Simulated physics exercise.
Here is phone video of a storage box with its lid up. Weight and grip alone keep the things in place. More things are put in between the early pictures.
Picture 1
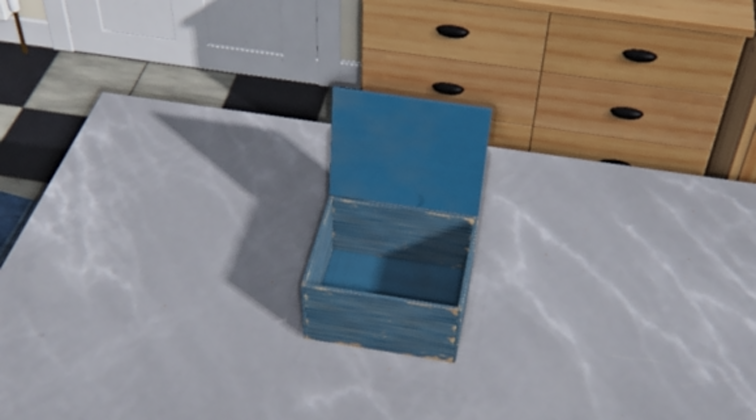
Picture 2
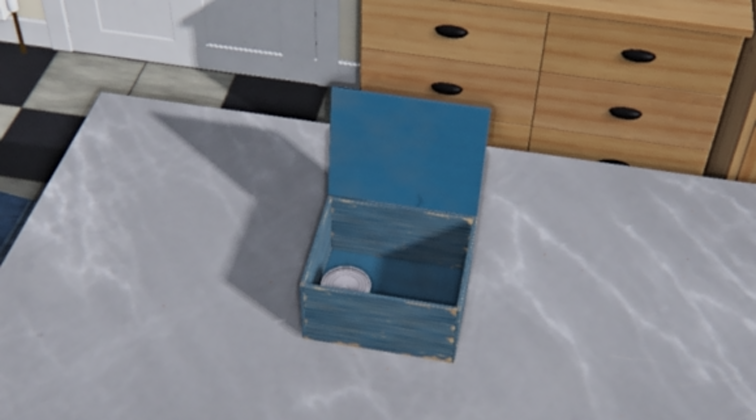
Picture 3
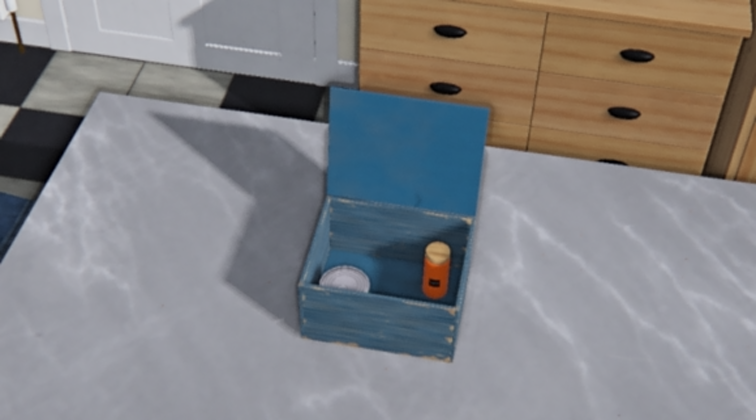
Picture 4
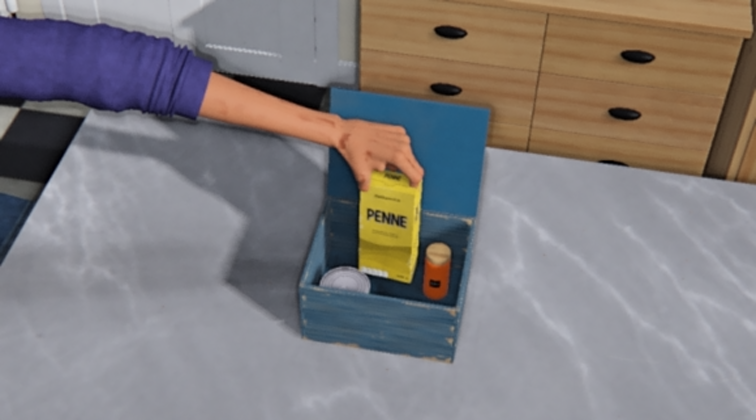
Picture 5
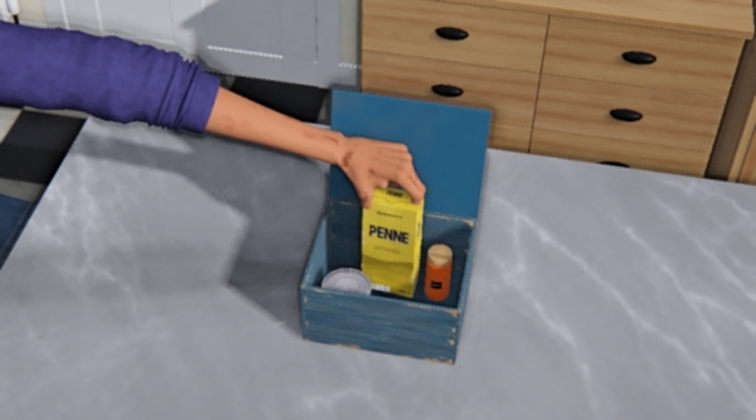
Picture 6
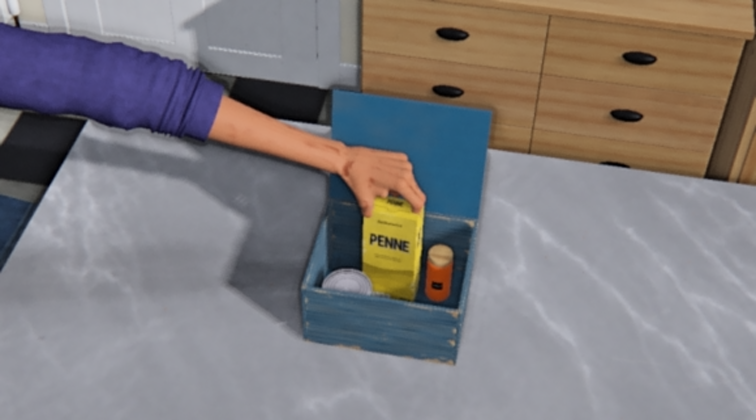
In the open blue box, a hand lowers a yellow packet between two items.
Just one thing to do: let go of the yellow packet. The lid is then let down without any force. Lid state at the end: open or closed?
Open.
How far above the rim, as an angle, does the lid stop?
I'd put it at roughly 16°.
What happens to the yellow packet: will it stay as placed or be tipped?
Well, the yellow packet ends up skewed.
Then, 1.50 s after the last picture, lid 66° above the rim.
Then, 2.10 s after the last picture, lid 31° above the rim; yellow packet tipped 28° from how it was near (383, 267).
At rest, lid 16° above the rim; tipped over in the box, yellow packet; the other 2 in place. Seen from the same camera at the end, yellow packet near (389, 272).
